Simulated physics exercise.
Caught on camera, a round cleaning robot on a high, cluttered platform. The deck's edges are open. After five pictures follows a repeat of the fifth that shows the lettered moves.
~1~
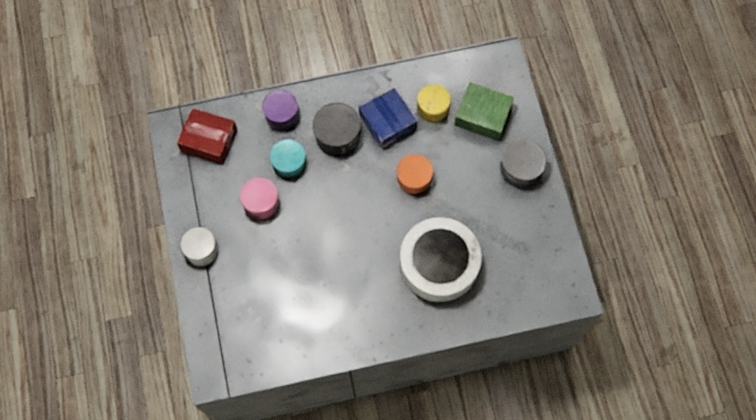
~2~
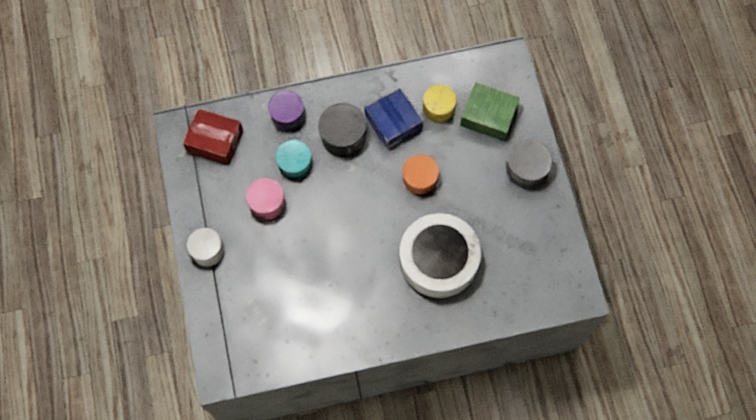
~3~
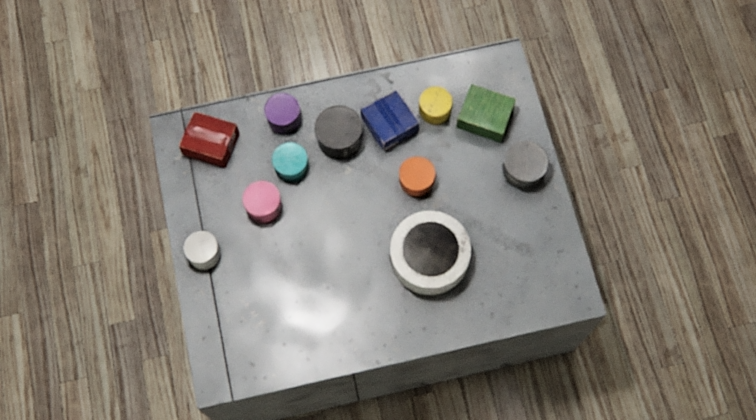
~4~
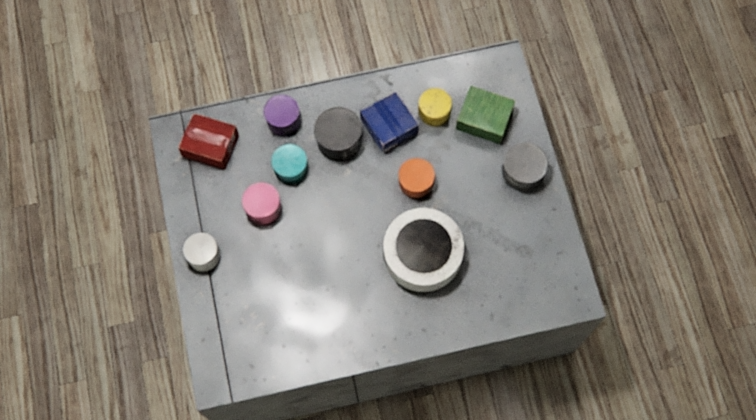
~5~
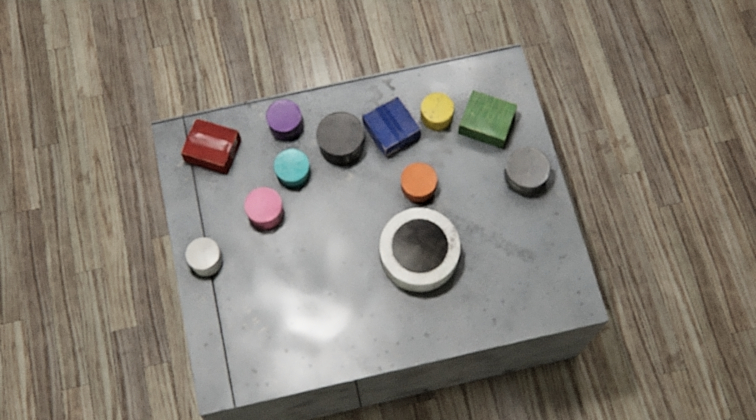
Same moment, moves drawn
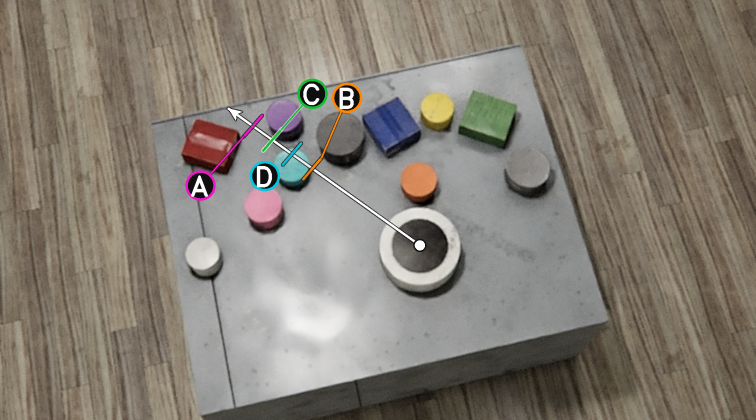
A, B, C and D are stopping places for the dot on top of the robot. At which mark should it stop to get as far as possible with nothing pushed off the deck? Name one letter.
No farther than C.
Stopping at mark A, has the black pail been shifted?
By then, yes.
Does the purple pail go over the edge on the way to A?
Yes.
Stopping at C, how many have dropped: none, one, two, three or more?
The count is none.
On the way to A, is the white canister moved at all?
No.
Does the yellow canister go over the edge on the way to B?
No.
On the marked copy, A at (253, 126); B at (313, 169); C at (272, 140); D at (292, 154); the arrow from (420, 245) to (228, 109); the white dot at (420, 245).
With C. Early on, robot (366, 212); white canister (205, 257); grey pail (527, 172).
Further on, robot (314, 174); black pail (333, 120); turquoise pail (265, 153).
At the end, robot (274, 146); purple pail (272, 97); turquoise pail (234, 116); nothing has fallen.
As for the rest, A drops the turquoise pail and purple pail; B is safe but short; D is safe but short.
